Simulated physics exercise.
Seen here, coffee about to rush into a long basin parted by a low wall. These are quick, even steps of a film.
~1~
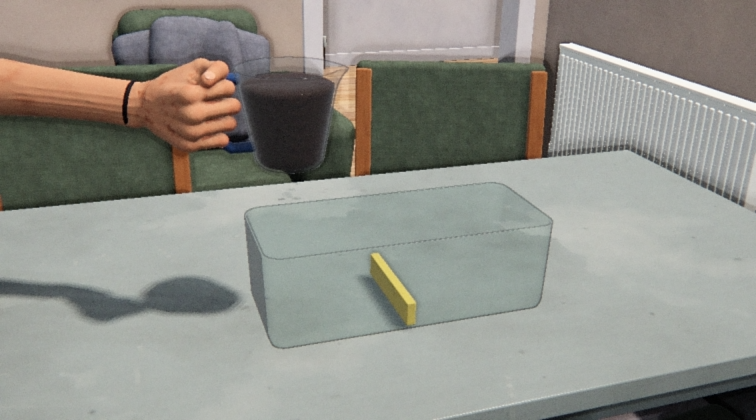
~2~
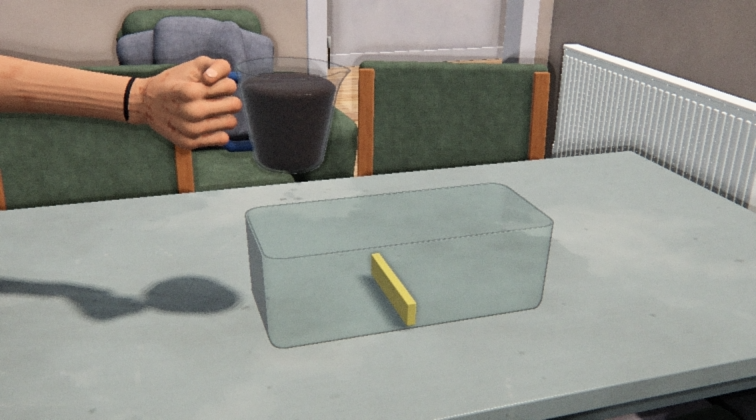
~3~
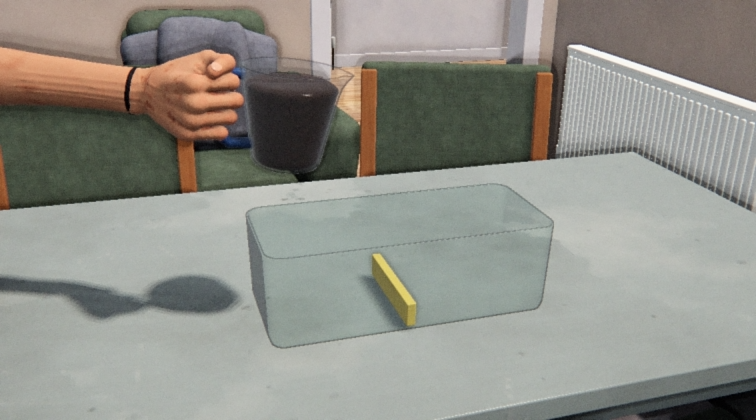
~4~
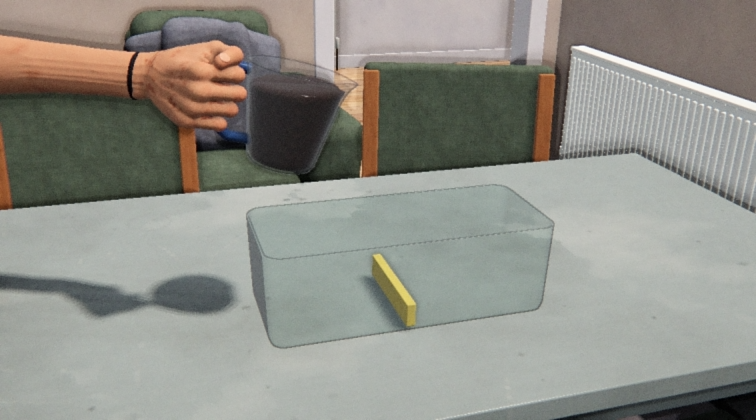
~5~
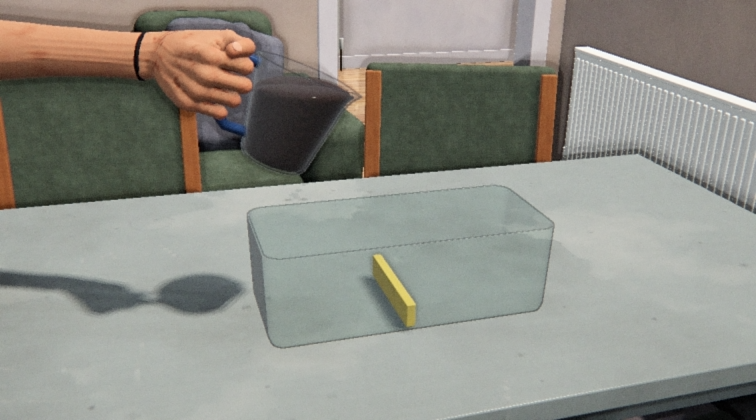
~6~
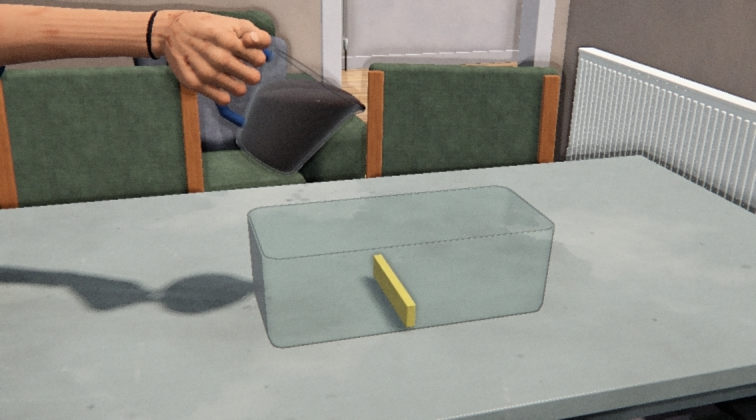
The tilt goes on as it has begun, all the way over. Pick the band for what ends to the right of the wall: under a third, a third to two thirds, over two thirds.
It comes to from a third to two thirds.
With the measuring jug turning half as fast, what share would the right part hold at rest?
It comes to 70 per cent or so.
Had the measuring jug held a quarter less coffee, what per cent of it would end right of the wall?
Some 25 per cent.
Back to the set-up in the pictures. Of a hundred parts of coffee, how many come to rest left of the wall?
Some 55 per cent.
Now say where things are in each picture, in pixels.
It leans 0°; its right rim is at (348, 66); the coffee meets the walls at (240, 85) and (333, 80); the long basin's rim runs from (254, 235) to (527, 203); the wall's top is at (392, 278), in the first frame.
It leans 2°; its right rim is at (350, 68); the coffee meets the walls at (241, 84) and (334, 81), in the second frame.
It leans 6°; its right rim is at (354, 73); the coffee meets the walls at (244, 82) and (337, 83), in the third frame.
It leans 14°; its right rim is at (358, 82); the coffee meets the walls at (250, 82) and (342, 86), in the fourth frame.
It leans 23°; its right rim is at (362, 95); the coffee meets the walls at (254, 87) and (350, 91), in the fifth frame.
It leans 35°; its right rim is at (364, 110); the coffee meets the walls at (251, 101) and (352, 99); 1 per cent is over the edge, in the sixth frame.
A moment on, the measuring jug is tipped right over and 40 per cent is still to pour, 7 is left of the wall and 24 right of it.
Next, the measuring jug is tipped right over and 4 per cent is still to pour, 49 is left of the wall and 40 right of it.
Then the measuring jug is tipped right over and 0 per cent is still to pour, 56 is left of the wall and 41 right of it.
Later the measuring jug is tipped right over and 0 per cent is still to pour, 55 is left of the wall and 42 right of it.
In the end 55 per cent lies left of the wall, 42 right of it and 3 outside.
